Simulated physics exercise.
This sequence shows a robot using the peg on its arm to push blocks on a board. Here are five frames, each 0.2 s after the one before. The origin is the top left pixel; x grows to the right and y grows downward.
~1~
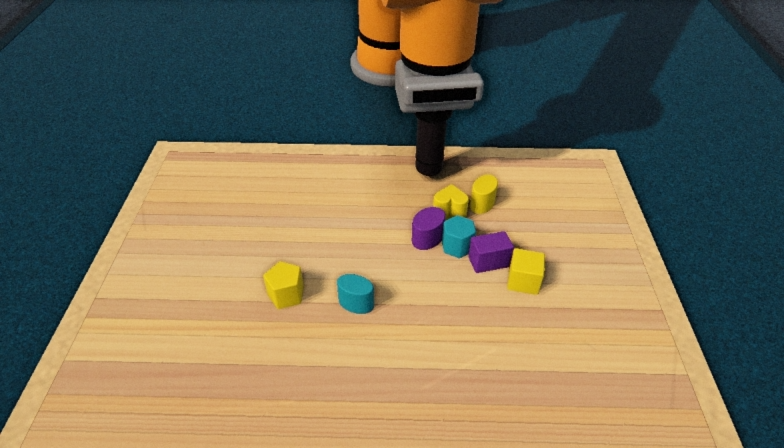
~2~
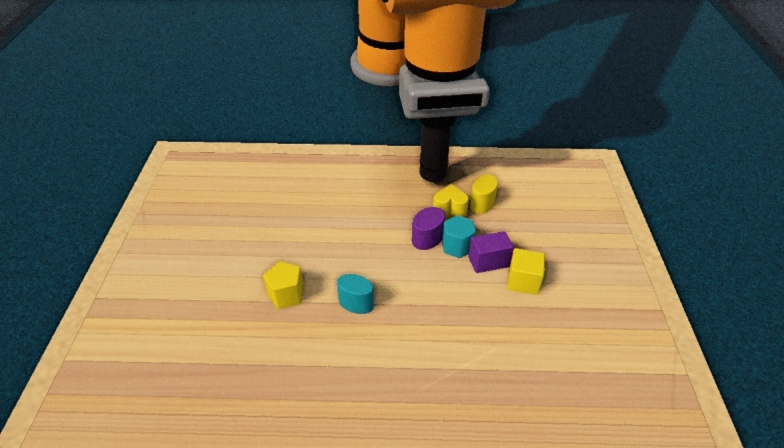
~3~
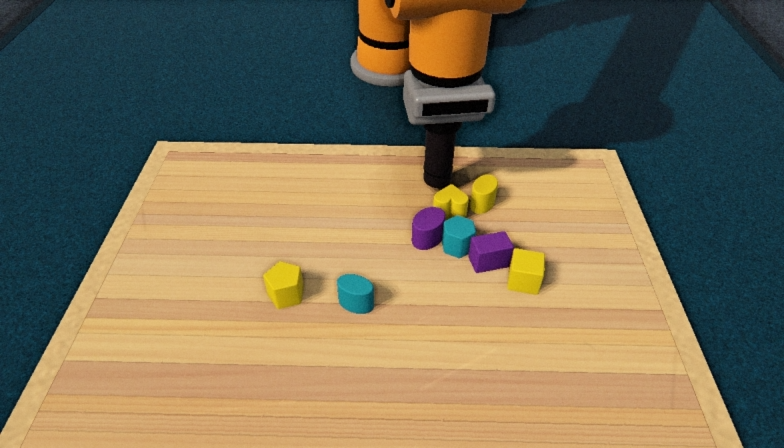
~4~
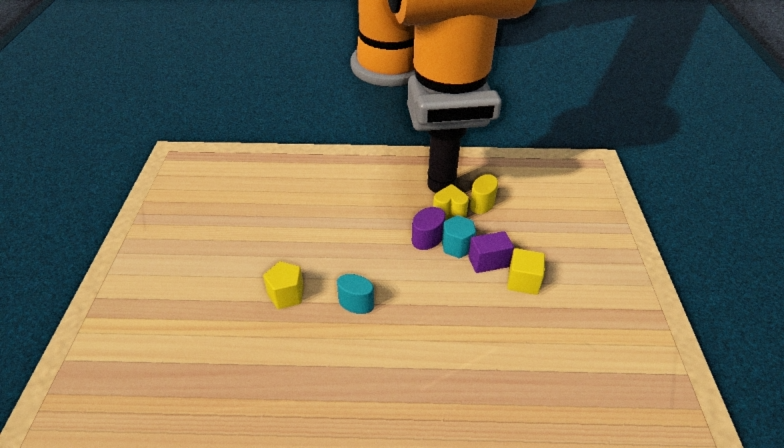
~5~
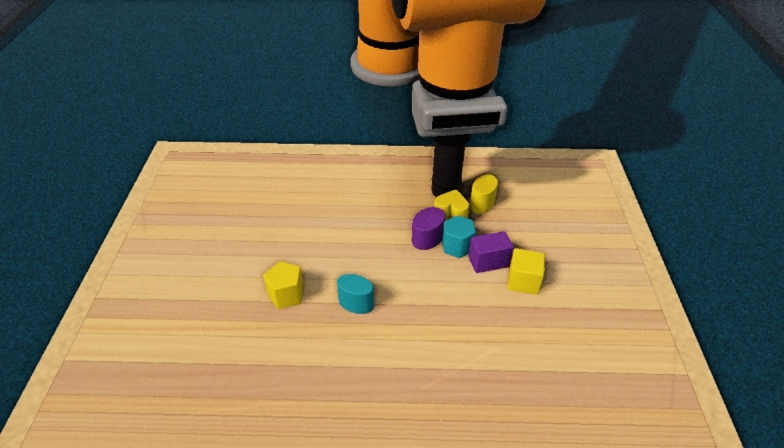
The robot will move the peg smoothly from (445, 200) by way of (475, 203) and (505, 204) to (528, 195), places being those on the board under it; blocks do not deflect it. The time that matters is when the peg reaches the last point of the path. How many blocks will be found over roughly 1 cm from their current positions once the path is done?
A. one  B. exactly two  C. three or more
A (one)
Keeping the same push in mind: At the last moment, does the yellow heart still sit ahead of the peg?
No, it doesn't check out.
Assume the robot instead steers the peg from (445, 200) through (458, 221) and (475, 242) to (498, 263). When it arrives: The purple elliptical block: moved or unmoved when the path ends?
Moved off its spot.
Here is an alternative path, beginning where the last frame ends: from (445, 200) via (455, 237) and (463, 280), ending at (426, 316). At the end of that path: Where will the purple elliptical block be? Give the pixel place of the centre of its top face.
At the end it should sit near (418, 231).
The first path, step by step. One third of the way, peg (476, 195); yellow heart (456, 201), turned 25° clockwise; yellow elliptical block (505, 184).
Two thirds of the way, peg (507, 196); yellow heart (456, 201), turned 25° clockwise; yellow elliptical block (535, 183), turned 30° anticlockwise.
At the end, peg (530, 187); purple elliptical block not moved; yellow heart (456, 201), turned 25° clockwise; yellow elliptical block (560, 178).
